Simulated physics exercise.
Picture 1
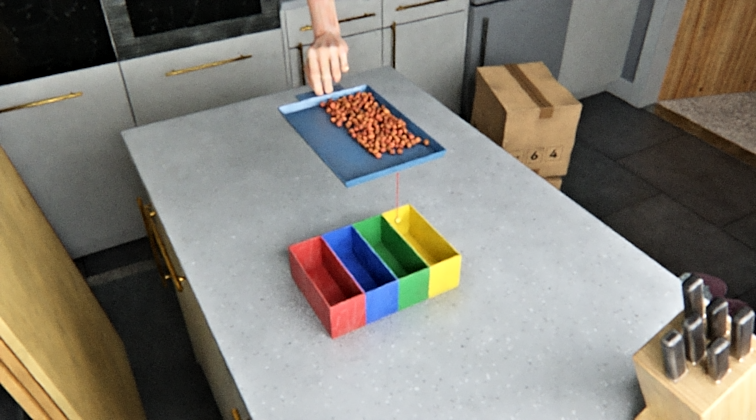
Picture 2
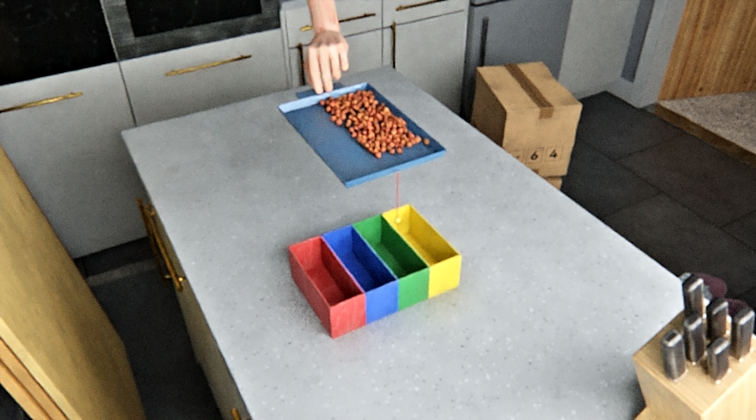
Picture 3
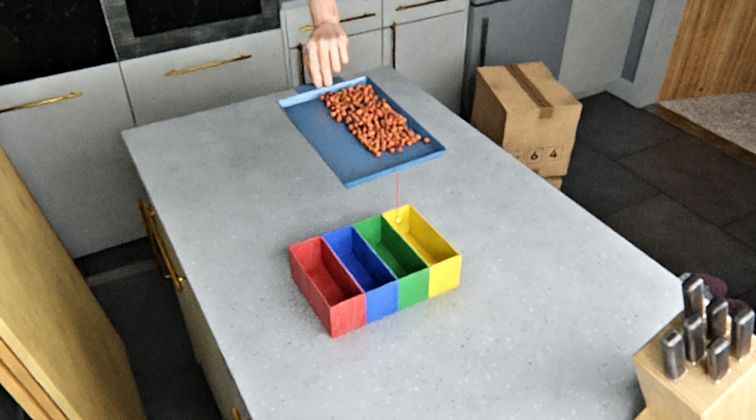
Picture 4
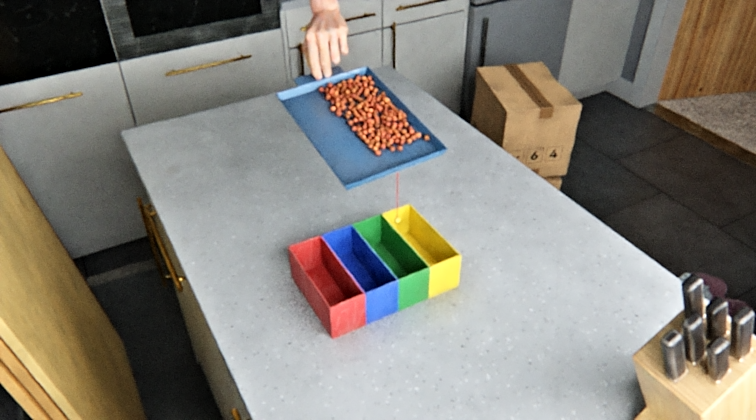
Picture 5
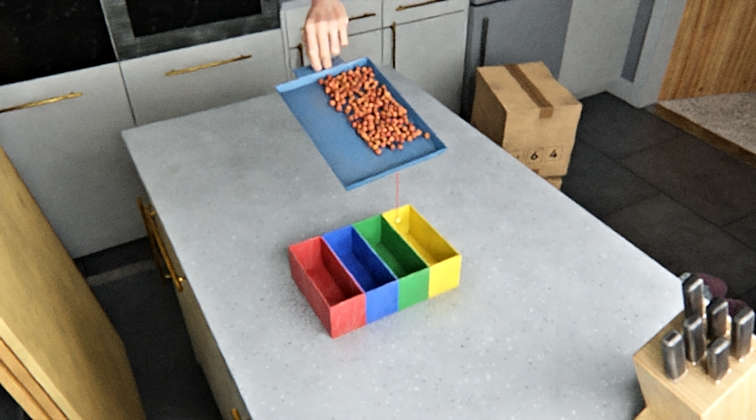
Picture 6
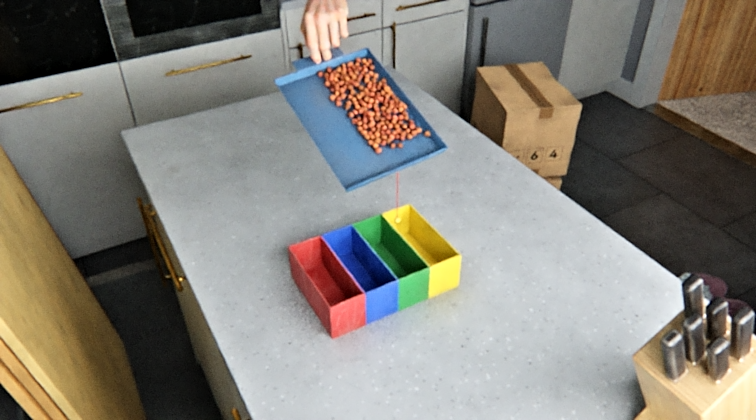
The clip opens on a blue tray of reddish-brown pellets, held by a hand at its far end above a grey counter, near red, blue, green and yellow compartments. The hand then gradually raises the far end, steepening the tray, while its near edge dips slightly at the left corner.
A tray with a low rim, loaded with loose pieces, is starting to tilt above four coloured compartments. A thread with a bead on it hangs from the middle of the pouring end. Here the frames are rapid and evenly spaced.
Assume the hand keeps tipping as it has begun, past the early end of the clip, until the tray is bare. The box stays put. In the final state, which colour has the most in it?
Most ends up in blue.
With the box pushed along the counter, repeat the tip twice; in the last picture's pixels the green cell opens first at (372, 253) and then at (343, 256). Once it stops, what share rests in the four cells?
The first comes to 100 percent and the second to 80 percent.
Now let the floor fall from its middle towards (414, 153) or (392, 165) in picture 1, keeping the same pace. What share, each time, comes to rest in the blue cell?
Roughly 0 percent first and 10 percent second.
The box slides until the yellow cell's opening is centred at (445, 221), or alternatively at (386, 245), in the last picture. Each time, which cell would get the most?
So the first one goes to red and the second to the cell in green.
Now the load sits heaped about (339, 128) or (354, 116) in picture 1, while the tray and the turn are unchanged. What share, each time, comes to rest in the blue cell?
Around 50 in a hundred the first time, around 50 in a hundred the second.
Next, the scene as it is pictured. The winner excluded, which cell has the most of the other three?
The cell in green.
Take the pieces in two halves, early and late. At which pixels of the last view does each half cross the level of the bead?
Early-half point (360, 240); late-half point (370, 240).
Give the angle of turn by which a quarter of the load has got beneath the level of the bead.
Angle: Approx. 90 degrees.
Soon, tray tipped steeply; most on the tray; a stray few in the red cell; a stray few in the blue cell; a stray few in the green cell; a small part falling or outside the box.
A while on, tray tipped past a quarter turn; about a quarter on the tray; about a third in the blue cell; about a quarter in the green cell; a small part in the red cell; a stray few in the yellow cell; about a quarter falling or outside the box.
Towards the end, tray tipped past a quarter turn; about half in the blue cell; about a quarter in the green cell; a small part in the yellow cell; a small part in the red cell; a stray few falling or outside the box.
Finally, tray tipped past a quarter turn; about half in the blue cell; about a quarter in the green cell; a small part in the yellow cell; a small part in the red cell; a stray few outside the box.
